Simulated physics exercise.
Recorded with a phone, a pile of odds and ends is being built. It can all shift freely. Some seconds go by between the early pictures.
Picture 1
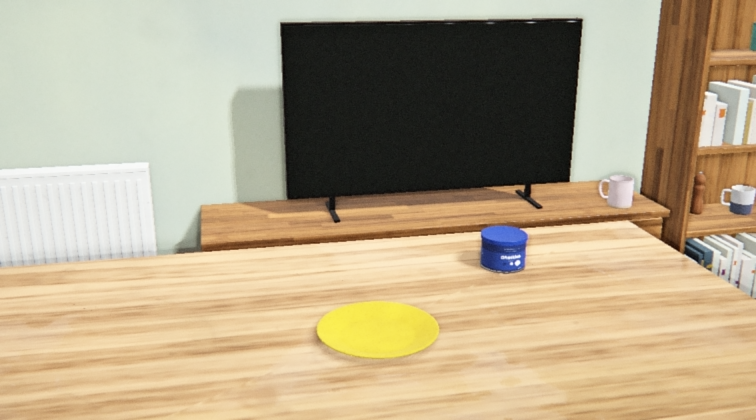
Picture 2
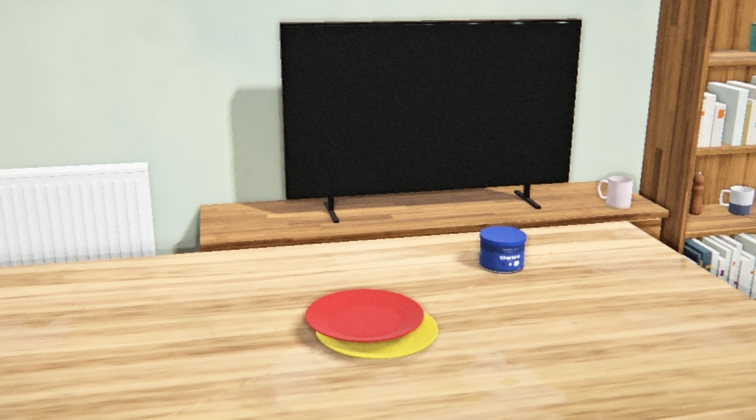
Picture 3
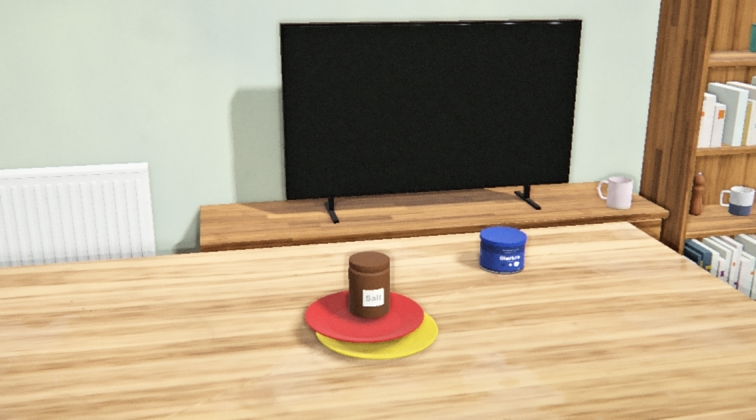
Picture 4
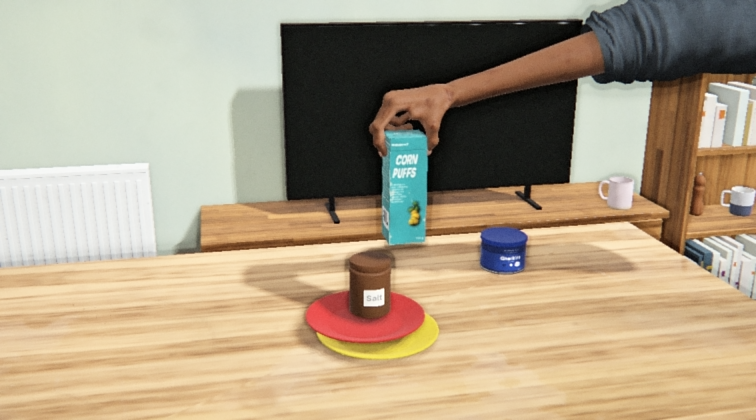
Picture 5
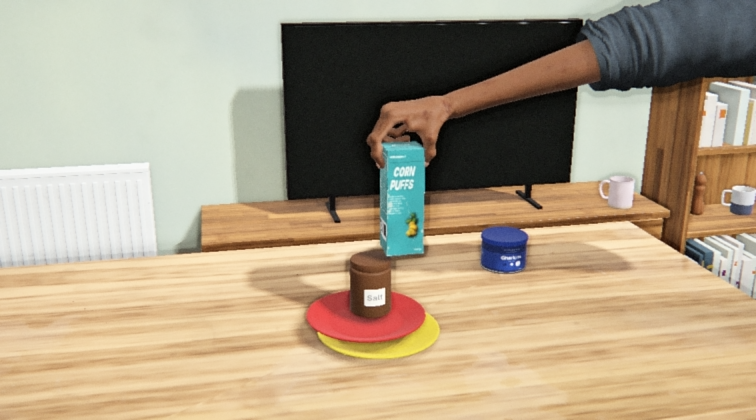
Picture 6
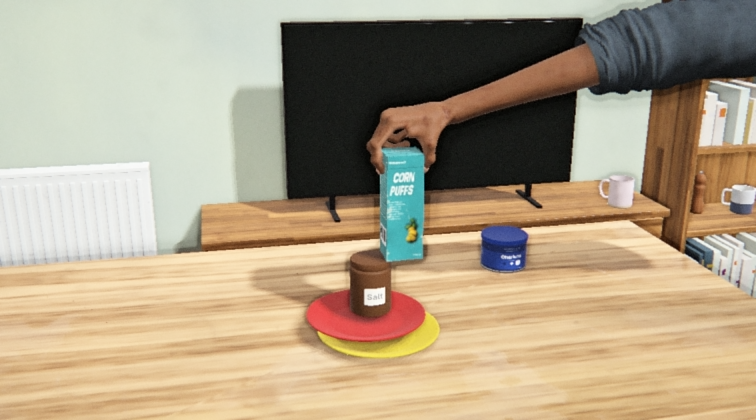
A bright living room with a television on a wooden cabinet, a white radiator and a bookcase is seen from slightly above a pale wooden table. A yellow plate lies near the middle, with a blue tub behind it to the right. A red plate and then a brown jar appear stacked on it, and a hand from the right lowers a turquoise carton onto the jar, still gripping it.
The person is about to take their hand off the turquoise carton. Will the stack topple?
The pile fails.
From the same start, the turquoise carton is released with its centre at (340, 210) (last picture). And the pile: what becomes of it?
Well, it topples after that.
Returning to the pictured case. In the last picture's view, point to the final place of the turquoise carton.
Look around (463, 294) in the final frame.
Then, 0.40 s on from there, turquoise carton now fallen.
Then, 0.50 s on from there, things are still on the move.
In the end, fallen, turquoise carton; the other 4 unmoved. At the end, from the last picture's camera, turquoise carton near (463, 294). The pile loses its balance.
